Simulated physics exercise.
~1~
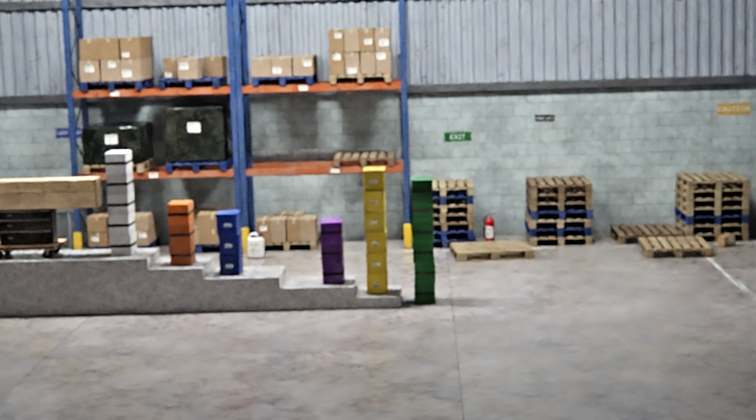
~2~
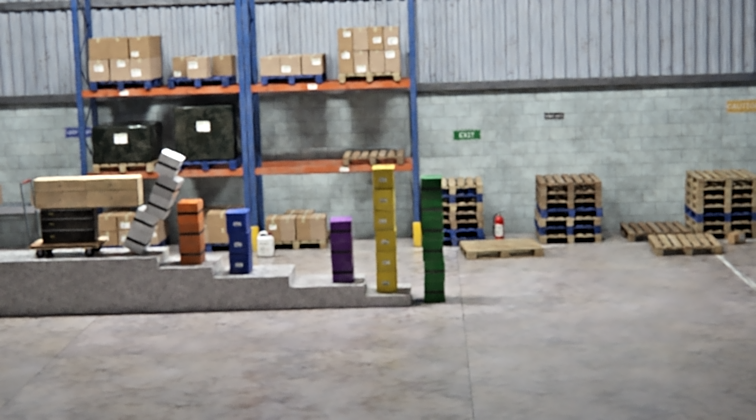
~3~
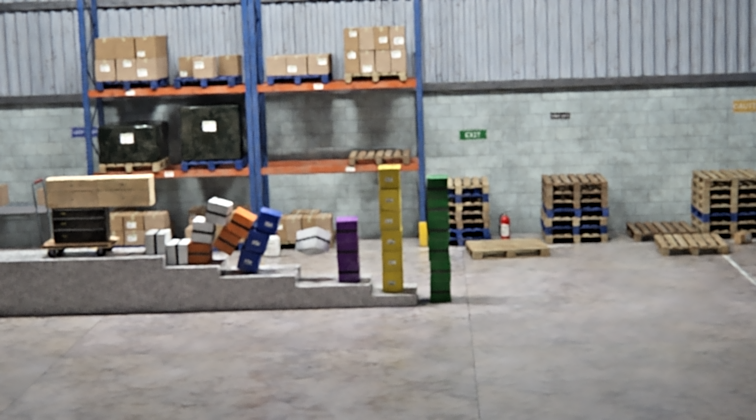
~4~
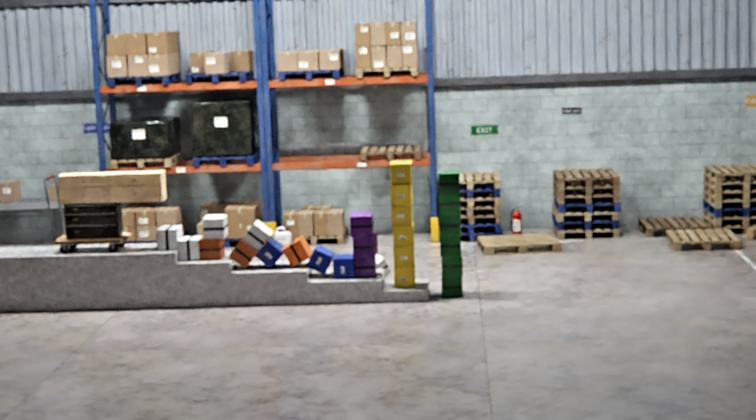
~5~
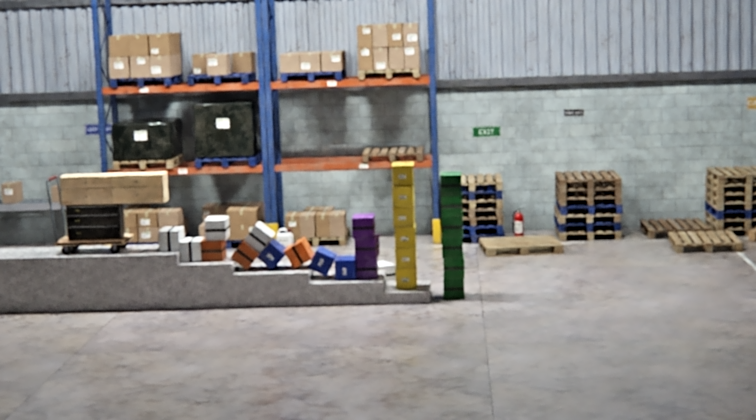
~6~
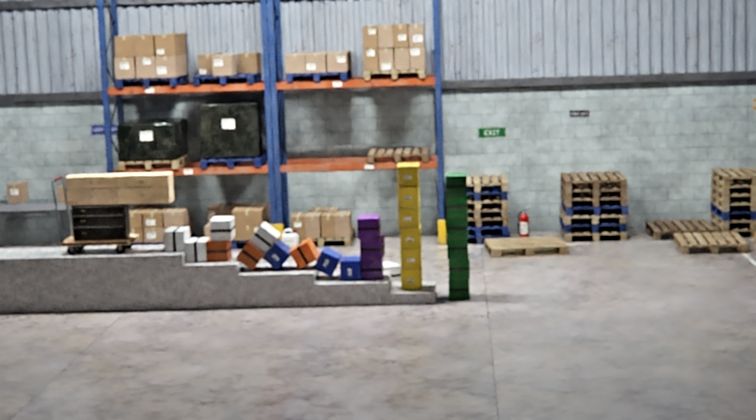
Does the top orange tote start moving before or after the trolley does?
It starts moving after the trolley. The trolley is already rolling to the right while the top orange tote is still in its place, and the tote only moves later as the white pile comes down on it.
